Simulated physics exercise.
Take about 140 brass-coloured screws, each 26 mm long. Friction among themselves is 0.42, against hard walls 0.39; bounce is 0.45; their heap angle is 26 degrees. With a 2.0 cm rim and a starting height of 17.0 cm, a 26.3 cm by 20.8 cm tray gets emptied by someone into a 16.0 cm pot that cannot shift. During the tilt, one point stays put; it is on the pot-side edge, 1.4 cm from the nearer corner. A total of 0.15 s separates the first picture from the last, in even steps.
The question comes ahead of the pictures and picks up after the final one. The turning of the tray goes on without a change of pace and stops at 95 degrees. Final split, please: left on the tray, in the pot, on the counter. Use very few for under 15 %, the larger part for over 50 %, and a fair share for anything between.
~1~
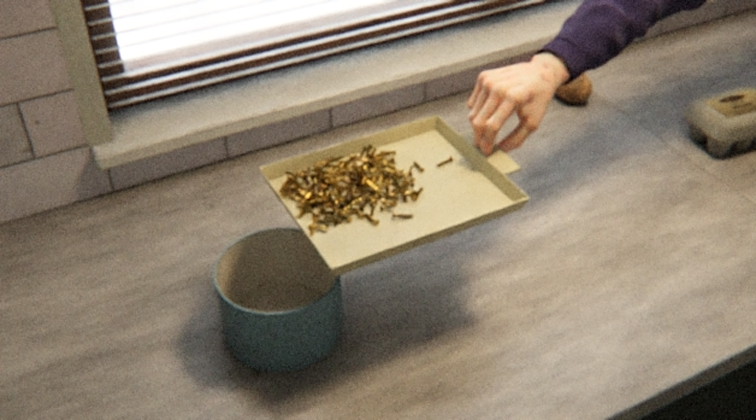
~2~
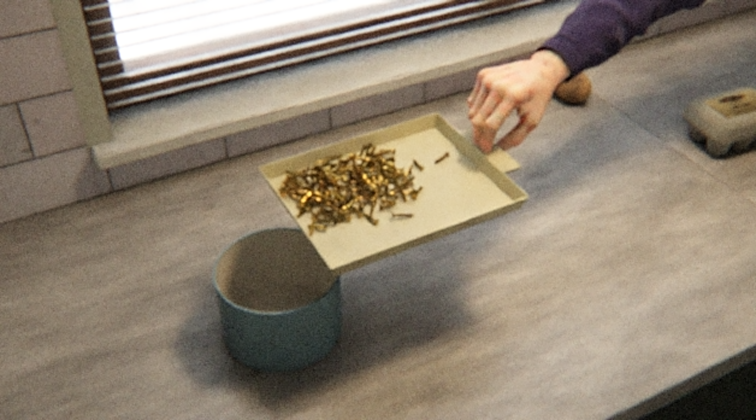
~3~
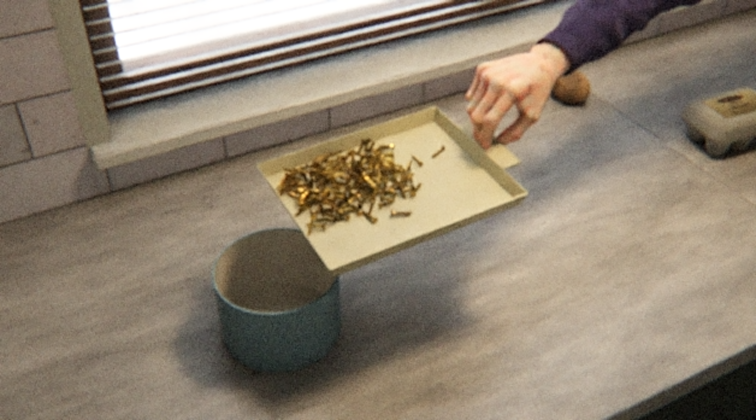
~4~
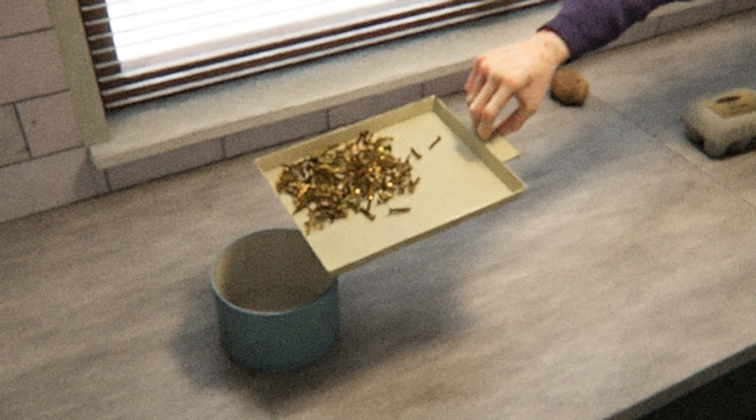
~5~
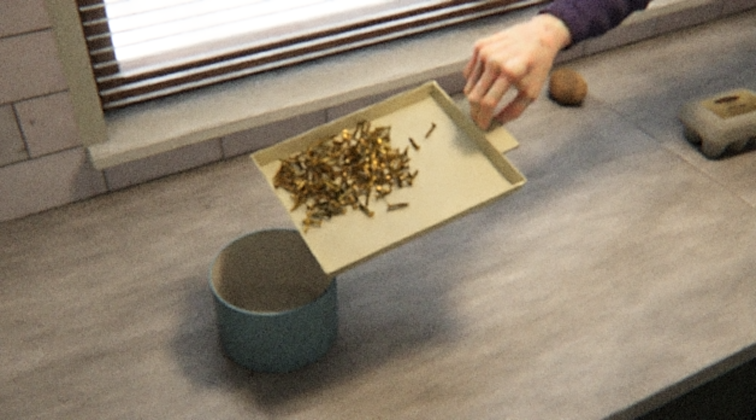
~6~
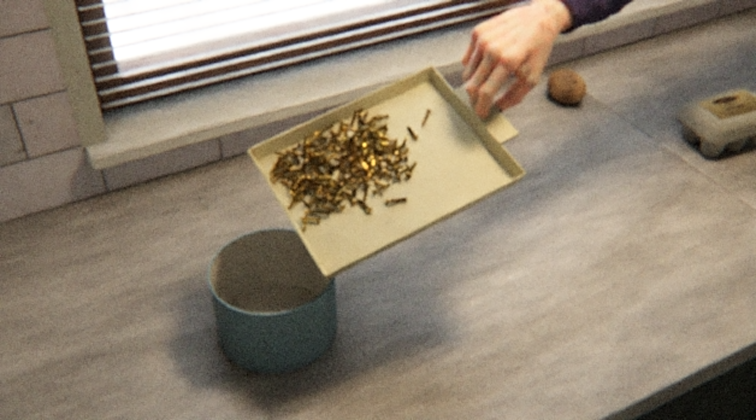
Left on the tray: Very few, pot: Very few, counter: The larger part.
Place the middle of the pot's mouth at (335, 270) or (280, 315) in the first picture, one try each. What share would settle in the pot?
Estimates: 0 % and 65 %, in that order.
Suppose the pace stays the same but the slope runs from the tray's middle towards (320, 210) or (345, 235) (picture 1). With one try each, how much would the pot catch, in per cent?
That would be close to 70 per cent and then close to 10 per cent.
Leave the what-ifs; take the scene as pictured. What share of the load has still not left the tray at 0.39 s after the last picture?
I'd say close to 85 per cent.
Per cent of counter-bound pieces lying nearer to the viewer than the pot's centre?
Estimate: Close to 100 per cent of the pieces.
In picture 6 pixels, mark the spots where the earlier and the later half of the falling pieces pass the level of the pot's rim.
Earlier half at about (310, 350), later half at about (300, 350) in pixels.
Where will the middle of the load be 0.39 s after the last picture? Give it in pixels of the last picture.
Load centre est.: (310, 269) px.
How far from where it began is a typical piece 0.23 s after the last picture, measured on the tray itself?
It has moved some 3 cm from its start.
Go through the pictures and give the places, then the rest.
Tray tilt 0 degrees, front corners at (334, 263) and (522, 196); middle of the pieces at (351, 183); pot at (277, 268), in the first frame.
Tray tilt 1 degrees, front corners at (334, 263) and (522, 195); middle of the pieces at (350, 182), in the second frame.
Tray tilt 3 degrees, front corners at (333, 264) and (521, 192); middle of the pieces at (349, 179), in the third frame.
Tray tilt 6 degrees, front corners at (331, 265) and (520, 186), lowest corner left front; middle of the pieces at (347, 174), in the fourth frame.
Tray tilt 11 degrees, front corners at (329, 267) and (520, 179), lowest corner left front; middle of the pieces at (345, 167), in the fifth frame.
Tray tilt 16 degrees, front corners at (327, 269) and (519, 172), lowest corner left front; middle of the pieces at (342, 160); pot at (272, 269), in the sixth frame.
Then, 0.23 s after the last picture, tilt 56 degrees; the tray holds 100 %, the pot 0 %.
Then, 0.39 s after the last picture, tilt 83 degrees; the tray holds 85 %, the pot 0 %.
Then, 0.67 s after the last picture, tilt 95 degrees; the tray holds 0 %, the pot 0 %.
In the end, tray 0 %, pot 0 %, counter 100 %.
